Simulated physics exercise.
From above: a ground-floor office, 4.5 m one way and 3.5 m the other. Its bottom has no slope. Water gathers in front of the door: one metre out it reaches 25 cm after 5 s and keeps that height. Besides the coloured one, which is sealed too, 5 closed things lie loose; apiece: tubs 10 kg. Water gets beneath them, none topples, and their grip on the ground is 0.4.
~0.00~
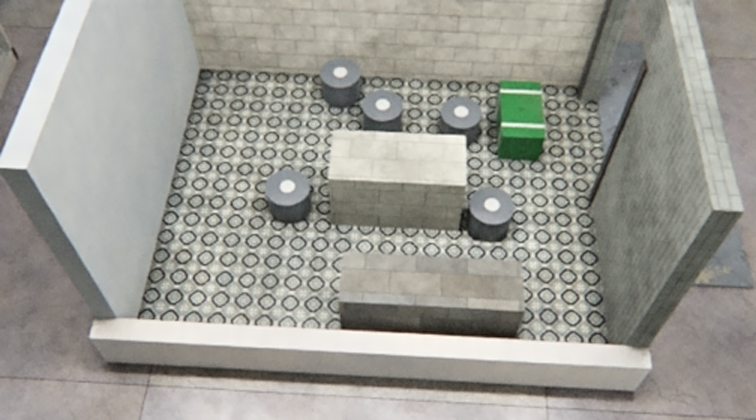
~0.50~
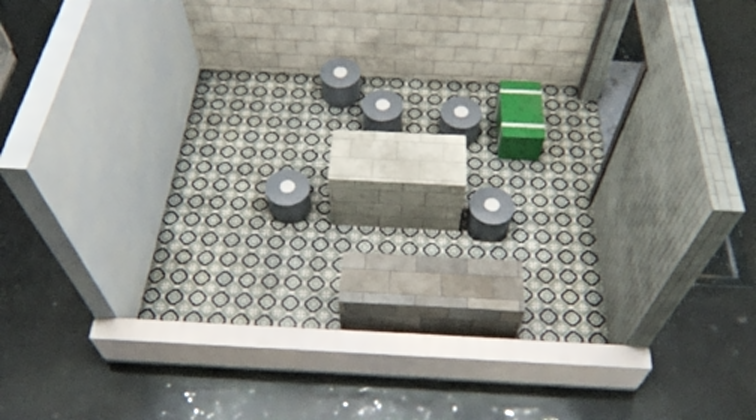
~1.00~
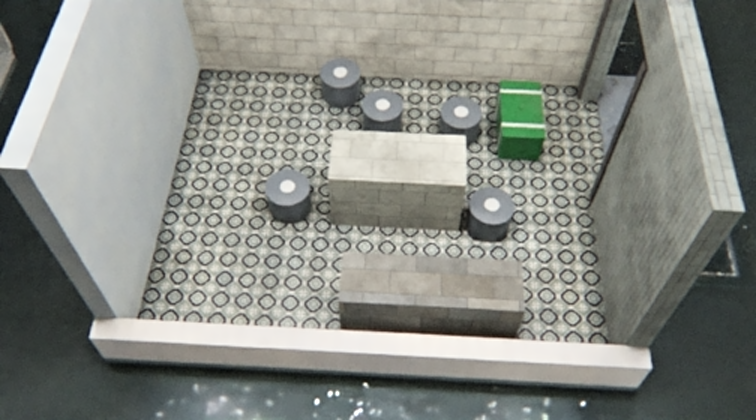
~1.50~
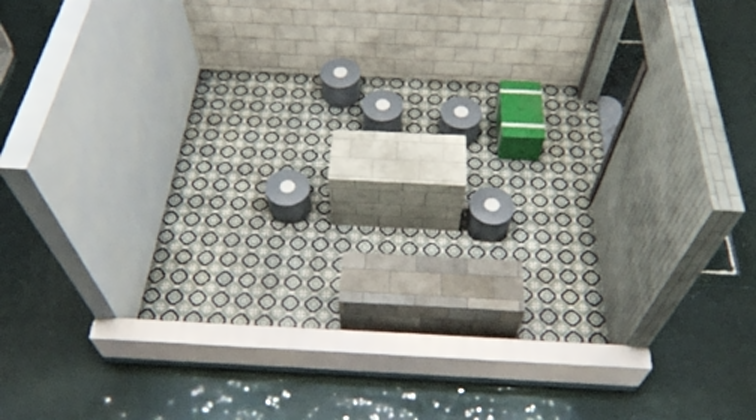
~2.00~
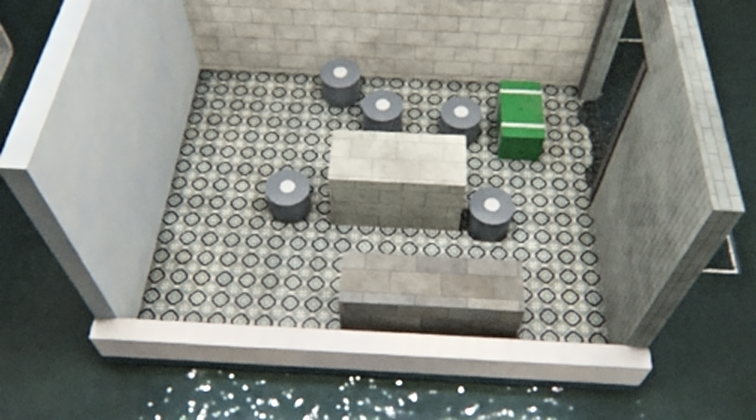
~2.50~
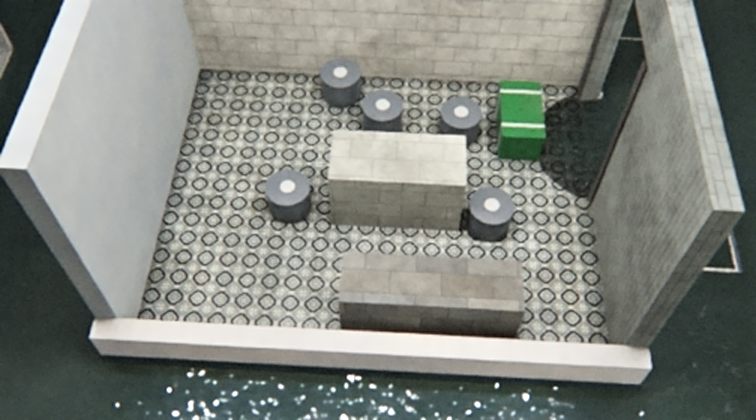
Dark water rose around a small walled room seen from above, then began spreading through the doorway on the right toward the green trunk, while the trunk, grey drums and pale blocks stayed still.
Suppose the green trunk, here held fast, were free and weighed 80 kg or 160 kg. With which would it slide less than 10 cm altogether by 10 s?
I expect that only the higher weight holds it.
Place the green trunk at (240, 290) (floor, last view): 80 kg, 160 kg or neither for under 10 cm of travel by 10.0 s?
Either load holds.
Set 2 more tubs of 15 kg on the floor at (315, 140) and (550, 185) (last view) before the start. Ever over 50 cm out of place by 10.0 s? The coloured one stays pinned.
In that order: Short of it, past it.
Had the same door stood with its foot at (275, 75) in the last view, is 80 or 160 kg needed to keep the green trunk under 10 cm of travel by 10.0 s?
Then the lower weight is enough.
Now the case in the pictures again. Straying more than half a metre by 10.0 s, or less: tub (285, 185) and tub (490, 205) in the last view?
In that order: Under, over.
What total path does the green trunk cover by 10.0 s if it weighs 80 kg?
About 80 cm.
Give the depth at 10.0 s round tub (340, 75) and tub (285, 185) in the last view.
Roughly 8 and 7 cm.
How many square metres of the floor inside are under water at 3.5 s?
Some 1.5 m2.
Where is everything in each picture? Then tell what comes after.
The first picture shows the green trunk at (522, 108), on the bottom; water covers 0.0 m2; 0 of 6 have shifted.
The second picture shows the green trunk at (522, 108), on the bottom; 0.0 m2 under water; 0 of 6 have shifted.
The third picture shows the green trunk at (522, 108), on the bottom; water covers 0.0 m2; 0 of 6 have shifted.
The fourth picture shows the green trunk at (522, 108) rests on the ground; 0.0 m2 under water; 0 of 6 have shifted.
The fifth picture shows the green trunk at (522, 108) rests on the ground; 0.0 m2 under water; 0 of 6 have shifted.
The sixth picture shows the green trunk at (522, 108), on the bottom; 0.5 m2 under water; 0 of 6 have shifted.
After 3.5 s the green trunk would be 0 cm from its start with 80 kg and 0 cm from its start with 160 kg; 5 cm of water round it then.
After 4.5 s the green trunk would be 0 cm from its start with 80 kg and 0 cm from its start with 160 kg; 8 cm of water round it then.
After 7.0 s the green trunk would be 34 cm from its start with 80 kg and 0 cm from its start with 160 kg; 10 cm of water round it then.
After 10.0 s the green trunk would be 75 cm from its start with 80 kg and 0 cm from its start with 160 kg; 11 cm of water round it then.
